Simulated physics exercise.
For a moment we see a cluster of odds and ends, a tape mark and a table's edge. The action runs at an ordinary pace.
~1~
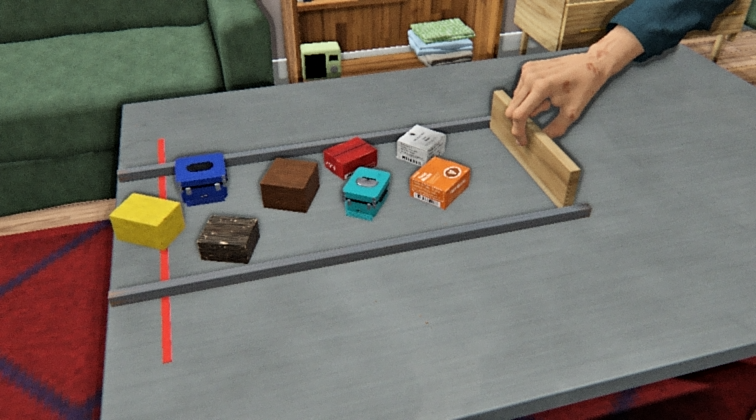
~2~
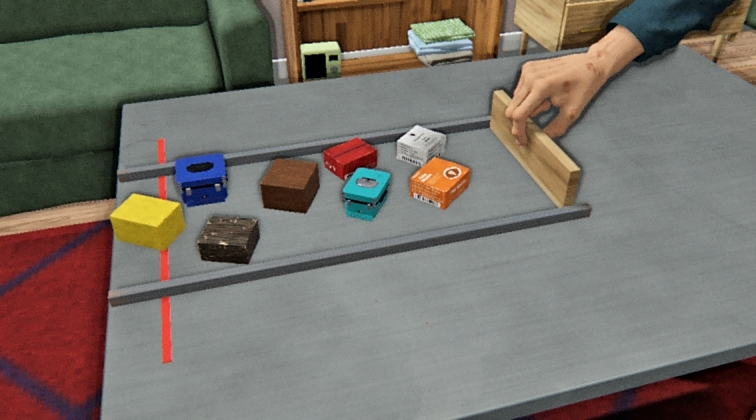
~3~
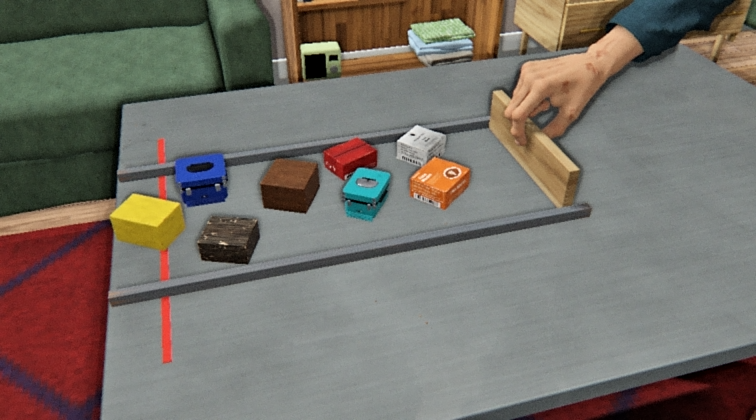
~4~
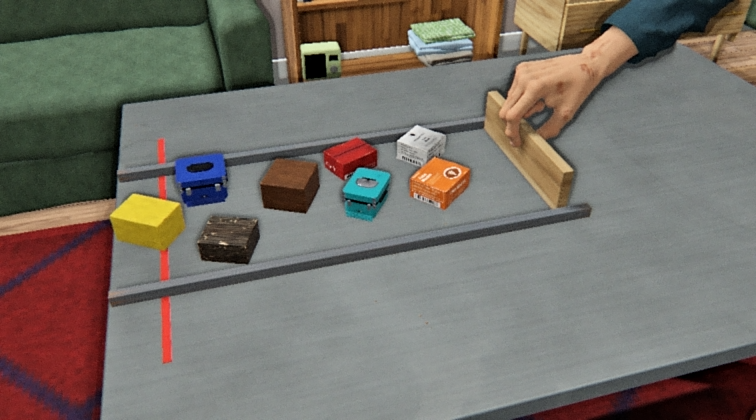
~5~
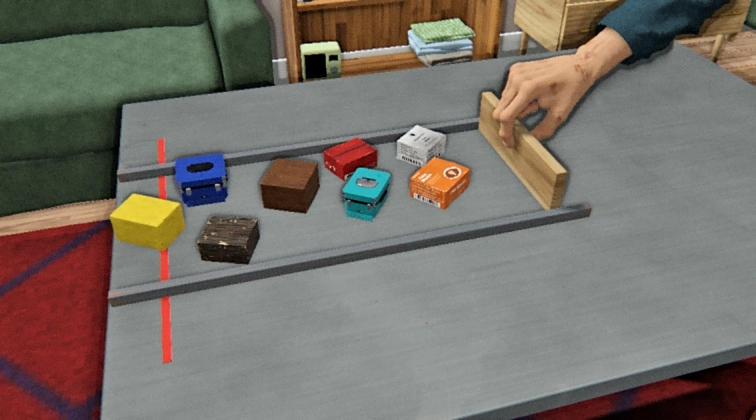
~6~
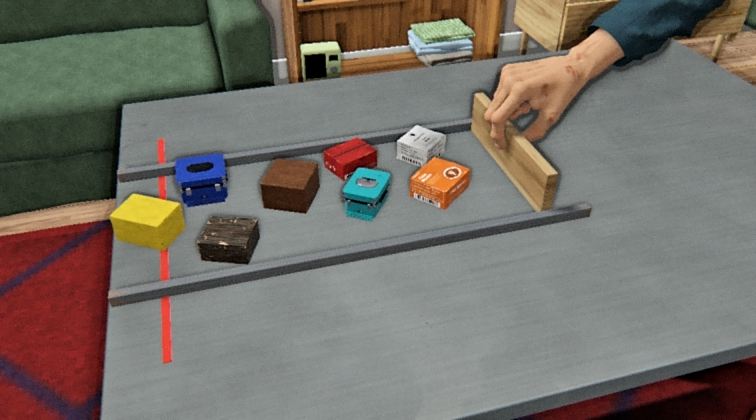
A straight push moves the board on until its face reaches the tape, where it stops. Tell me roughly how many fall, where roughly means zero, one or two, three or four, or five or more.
Roughly, five or more fall.
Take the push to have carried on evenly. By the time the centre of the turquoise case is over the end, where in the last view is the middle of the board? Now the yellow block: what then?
Middle approx. at (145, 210), then approx. at (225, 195).
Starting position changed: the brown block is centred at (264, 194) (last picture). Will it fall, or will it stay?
Result: It comes off.
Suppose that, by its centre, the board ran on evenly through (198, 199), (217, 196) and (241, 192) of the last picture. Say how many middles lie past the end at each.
That makes 2, 2, 0.
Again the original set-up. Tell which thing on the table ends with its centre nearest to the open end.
Result - the turquoise case.
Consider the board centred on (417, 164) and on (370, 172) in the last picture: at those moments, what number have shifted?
Counts: 4 / 5.
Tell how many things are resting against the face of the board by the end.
That comes to 3.
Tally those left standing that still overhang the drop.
The figure is 1.
Early on, none off yet; yellow block at rest near (149, 222); blue case at rest near (203, 180); black block at rest near (230, 239).
Finally, the number that fall off is five or more; lost, red box, brown block, black block, blue case and yellow block.
